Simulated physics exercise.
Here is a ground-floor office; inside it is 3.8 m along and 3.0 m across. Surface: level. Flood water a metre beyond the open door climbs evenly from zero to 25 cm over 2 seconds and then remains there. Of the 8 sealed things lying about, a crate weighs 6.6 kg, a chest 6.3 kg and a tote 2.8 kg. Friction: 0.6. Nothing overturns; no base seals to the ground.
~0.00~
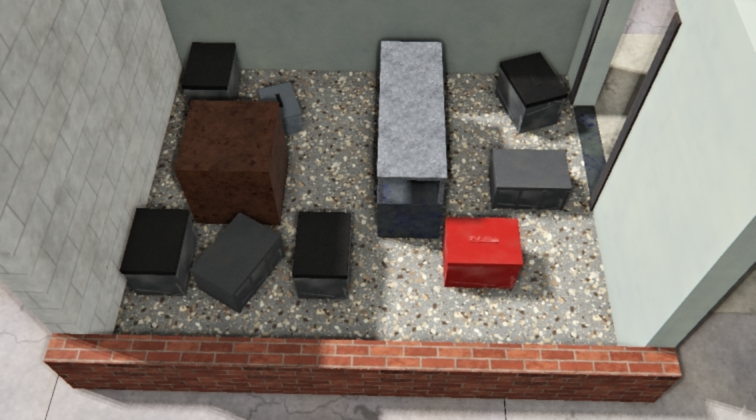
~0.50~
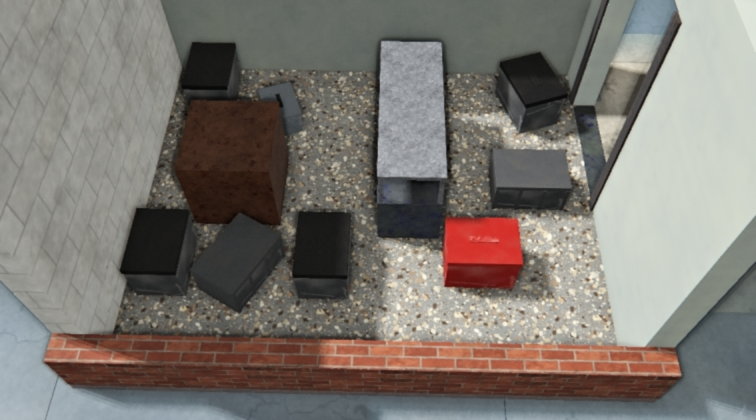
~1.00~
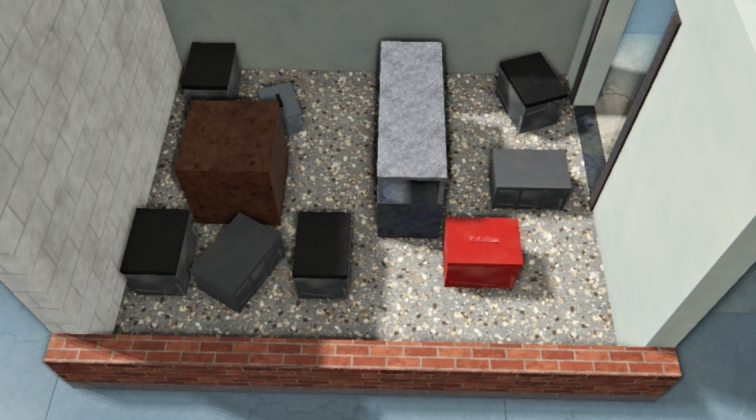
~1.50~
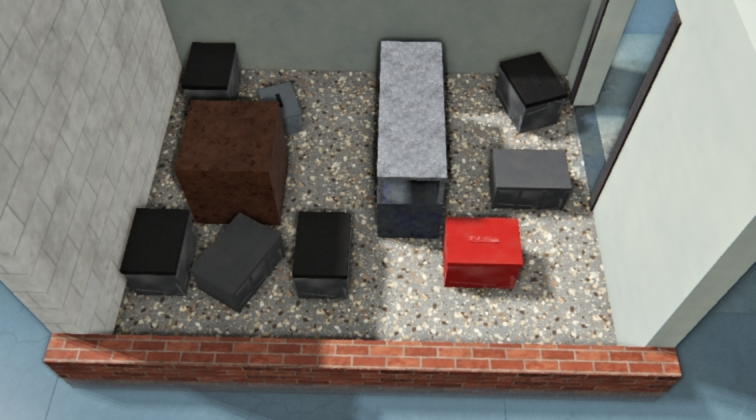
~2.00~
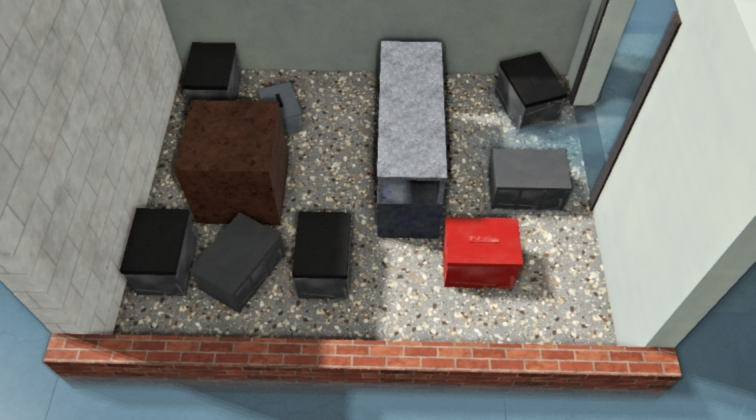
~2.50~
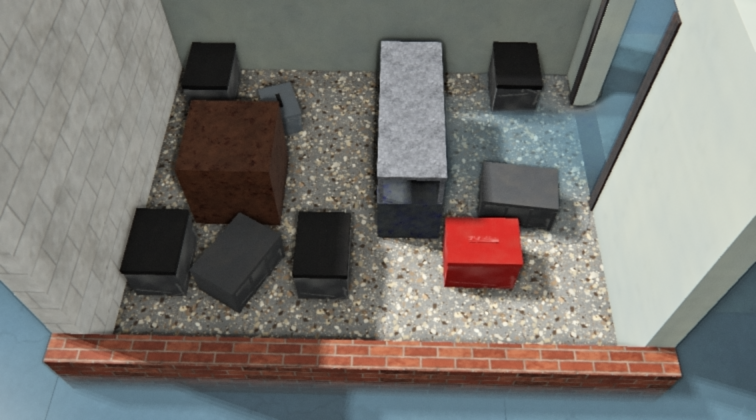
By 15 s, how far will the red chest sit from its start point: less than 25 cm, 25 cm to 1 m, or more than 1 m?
25 cm to 1 m.
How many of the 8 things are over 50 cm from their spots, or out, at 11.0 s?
Count: 4.
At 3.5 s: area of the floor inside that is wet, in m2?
I'd estimate close to 5.0 m2.
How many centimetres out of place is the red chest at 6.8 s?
Roughly 80 cm.
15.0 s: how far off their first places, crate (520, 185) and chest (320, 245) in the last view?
First 80 cm, then 50 cm.
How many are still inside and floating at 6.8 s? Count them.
8.
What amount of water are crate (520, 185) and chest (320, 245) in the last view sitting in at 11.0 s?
Some 16 cm at the first, some 9 cm at the second.
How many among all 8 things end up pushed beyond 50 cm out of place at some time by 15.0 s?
That adds up to 8.
After 3.5 s the red chest is near (496, 305), 0.5 m from its start, aground; 1 afloat.
After 6.8 s the red chest is near (589, 207), 0.8 m from its start, afloat; 8 afloat.
After 11.0 s the red chest is near (507, 275), 0.4 m from its start, afloat; 8 afloat.
After 15.0 s the red chest is near (556, 207), 0.6 m from its start, afloat; 8 afloat.
